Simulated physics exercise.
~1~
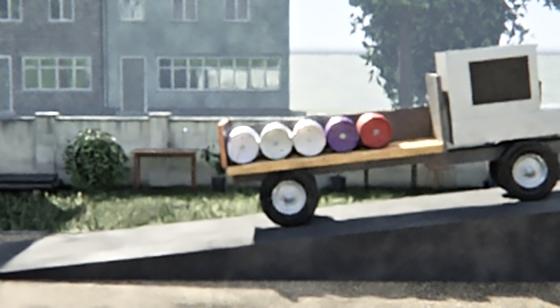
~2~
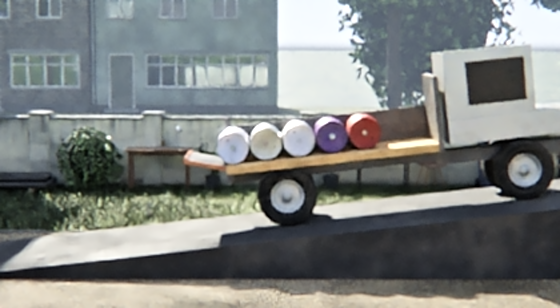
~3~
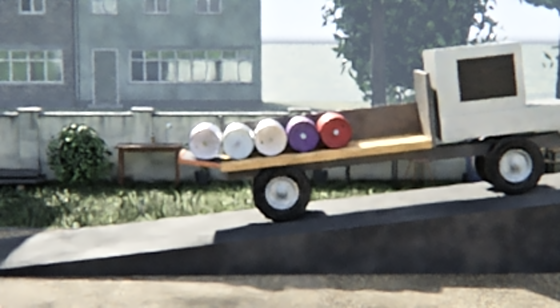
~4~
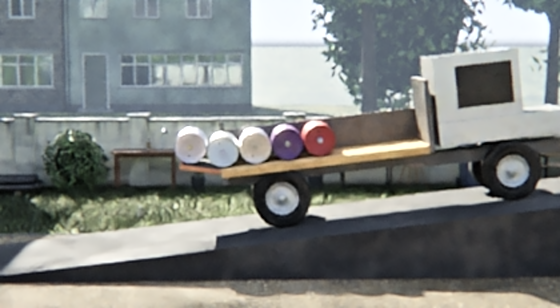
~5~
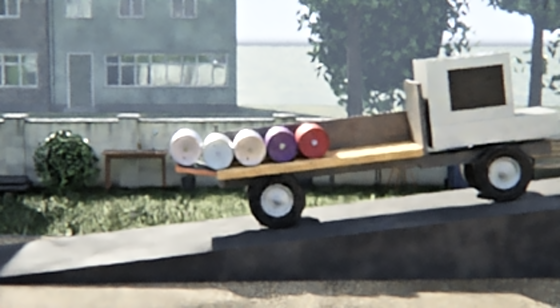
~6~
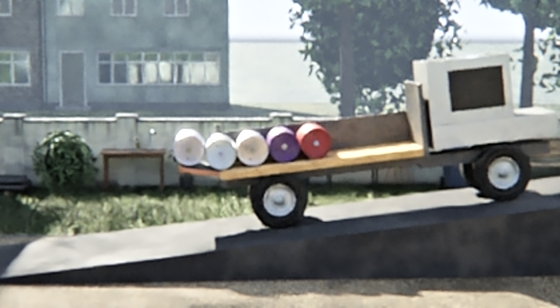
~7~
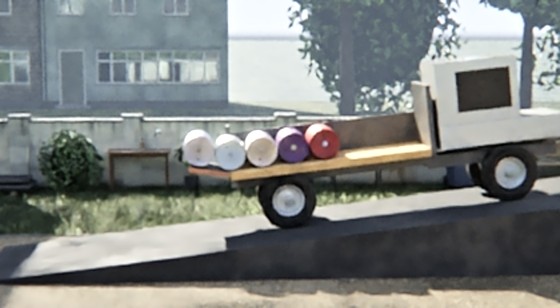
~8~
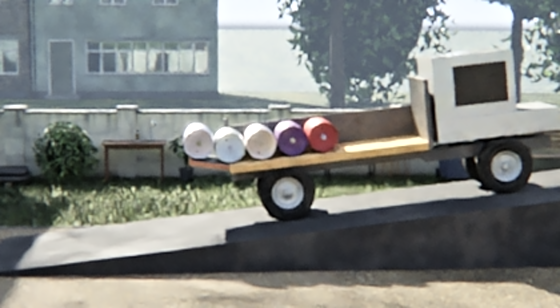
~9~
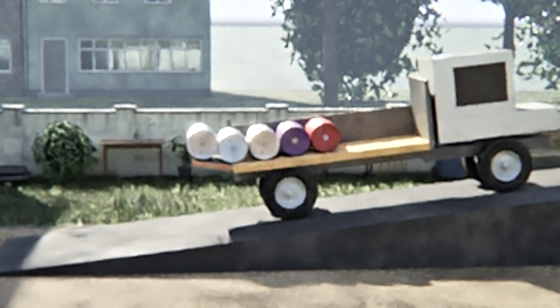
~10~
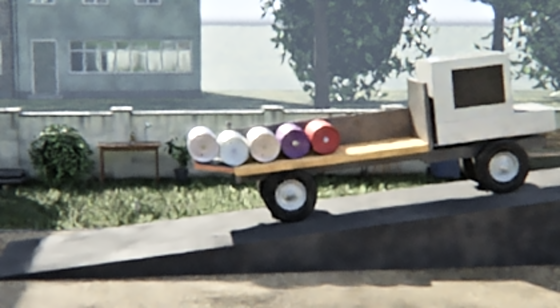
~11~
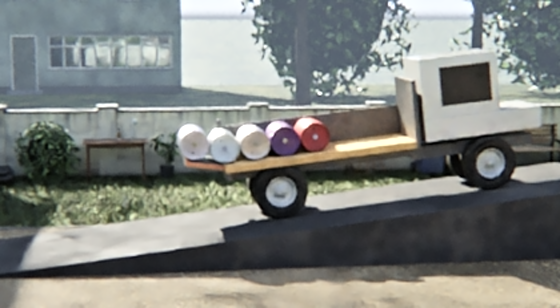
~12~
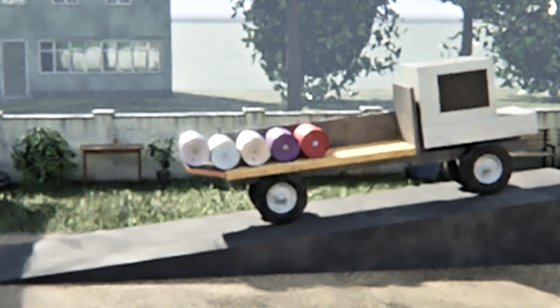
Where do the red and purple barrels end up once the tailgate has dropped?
Both the red barrel and the purple barrel come to rest inside the truck bed.
